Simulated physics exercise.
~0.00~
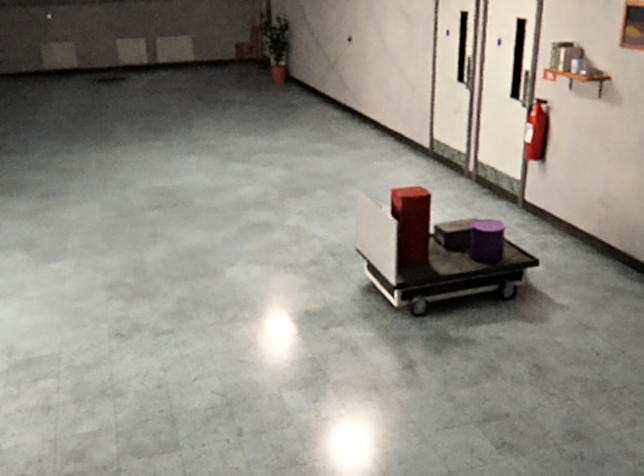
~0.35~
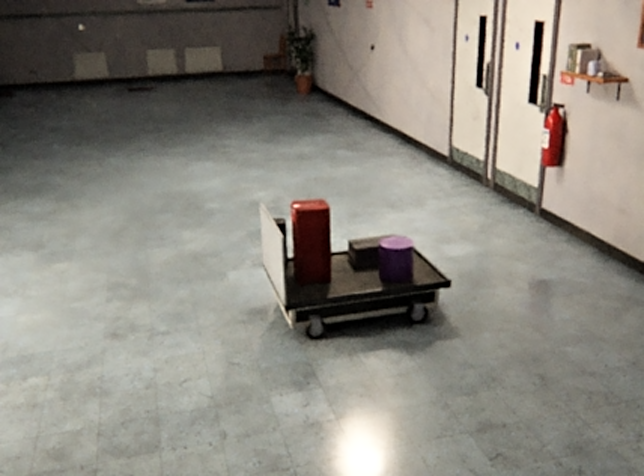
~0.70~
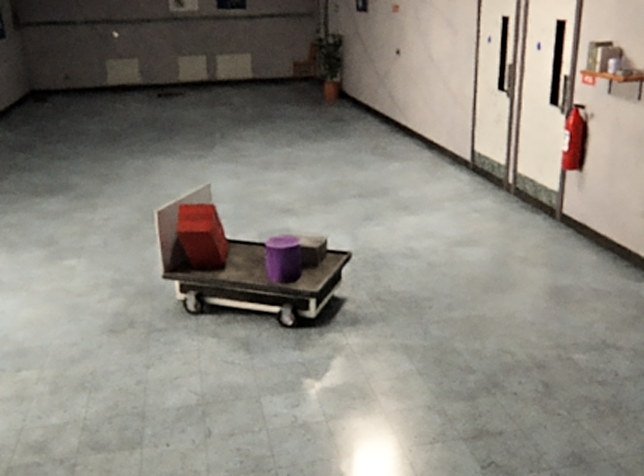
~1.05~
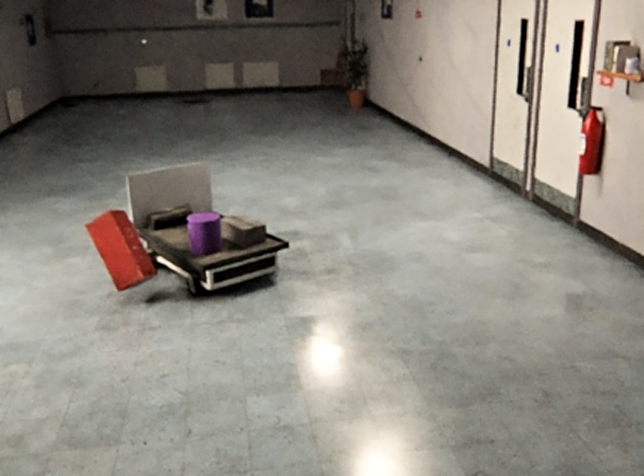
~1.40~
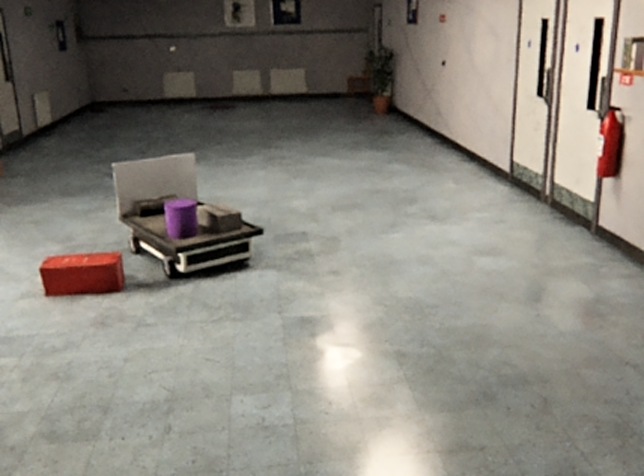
In a large hall, a cart rolls left and turns, and its red box topples onto the floor.
